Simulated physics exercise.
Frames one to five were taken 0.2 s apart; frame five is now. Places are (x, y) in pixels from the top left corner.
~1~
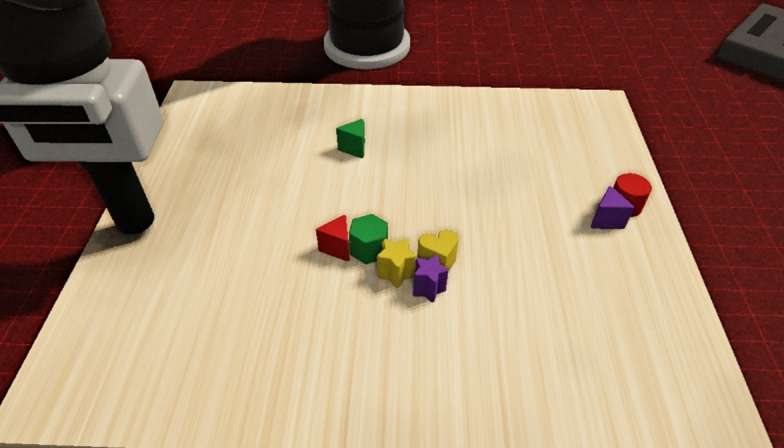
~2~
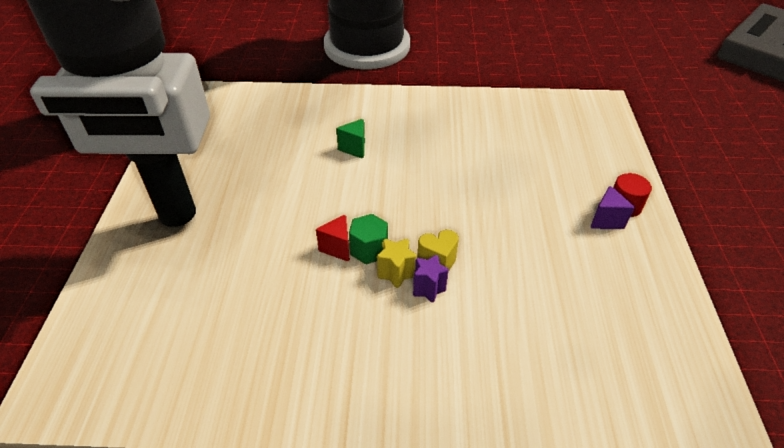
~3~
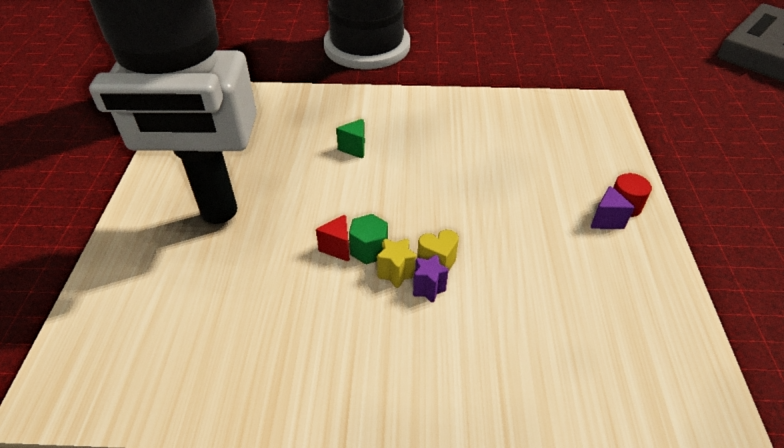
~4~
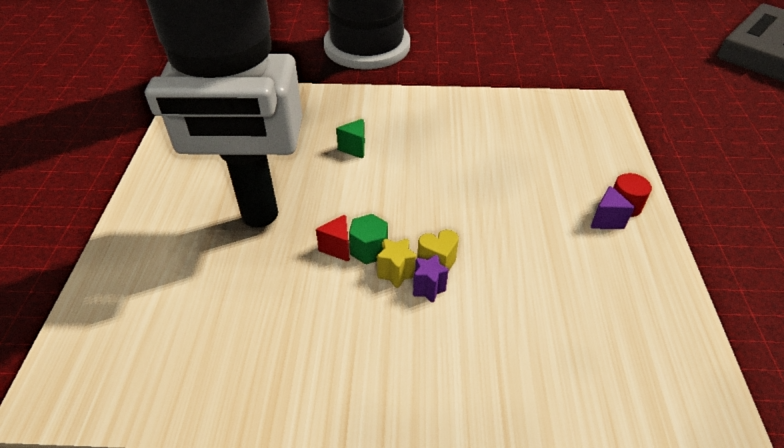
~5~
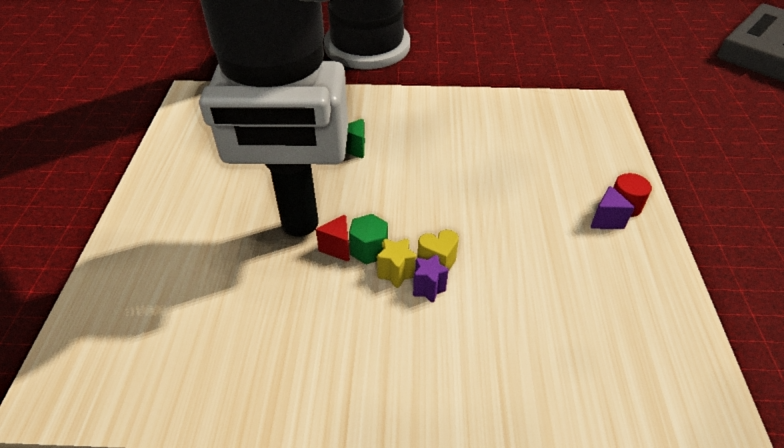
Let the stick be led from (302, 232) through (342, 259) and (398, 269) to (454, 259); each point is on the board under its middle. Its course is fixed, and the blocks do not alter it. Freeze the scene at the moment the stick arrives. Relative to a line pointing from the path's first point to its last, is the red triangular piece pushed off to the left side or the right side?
It heads right.
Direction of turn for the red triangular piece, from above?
Rotation: Clockwise.
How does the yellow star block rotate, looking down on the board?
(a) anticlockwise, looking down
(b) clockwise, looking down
Correct choice: B.
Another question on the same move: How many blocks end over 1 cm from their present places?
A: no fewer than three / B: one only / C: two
A: No fewer than three.
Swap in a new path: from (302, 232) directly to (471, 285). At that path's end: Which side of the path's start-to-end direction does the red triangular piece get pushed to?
Answer: Rightward.
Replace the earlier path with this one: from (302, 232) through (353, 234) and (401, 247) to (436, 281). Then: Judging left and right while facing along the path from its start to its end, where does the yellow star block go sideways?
Right-hand side.
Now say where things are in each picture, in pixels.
The first frame shows lower end of the stick (136, 221), tops of blocks, red triangular piece (336, 227), green hexagon (368, 227), yellow star block (397, 250), yellow heart block (440, 241).
The second frame shows stick (178, 214), blocks as before.
The third frame shows stick (219, 211), blocks as before.
The fourth frame shows stick (260, 215), blocks as before.
The fifth frame shows stick (300, 224), red triangular piece (336, 227), green hexagon (368, 227), yellow star block (397, 250), yellow heart block (440, 241).
The first path, step by step. One third of the way, stick (343, 252); red triangular piece (363, 255), turned 20° anticlockwise; green hexagon (377, 226), turned 25° anticlockwise.
Two thirds of the way, stick (399, 261); red triangular piece (392, 273), turned 40° clockwise; green hexagon (404, 219), turned 90° anticlockwise; yellow star block (438, 256), turned 50° clockwise; yellow heart block (464, 239), turned 20° anticlockwise.
At the end, stick (455, 251); red triangular piece (392, 273), turned 40° clockwise; green hexagon (407, 218), turned 105° anticlockwise; yellow star block (474, 262), turned 120° clockwise; yellow heart block (491, 236), turned 65° anticlockwise.
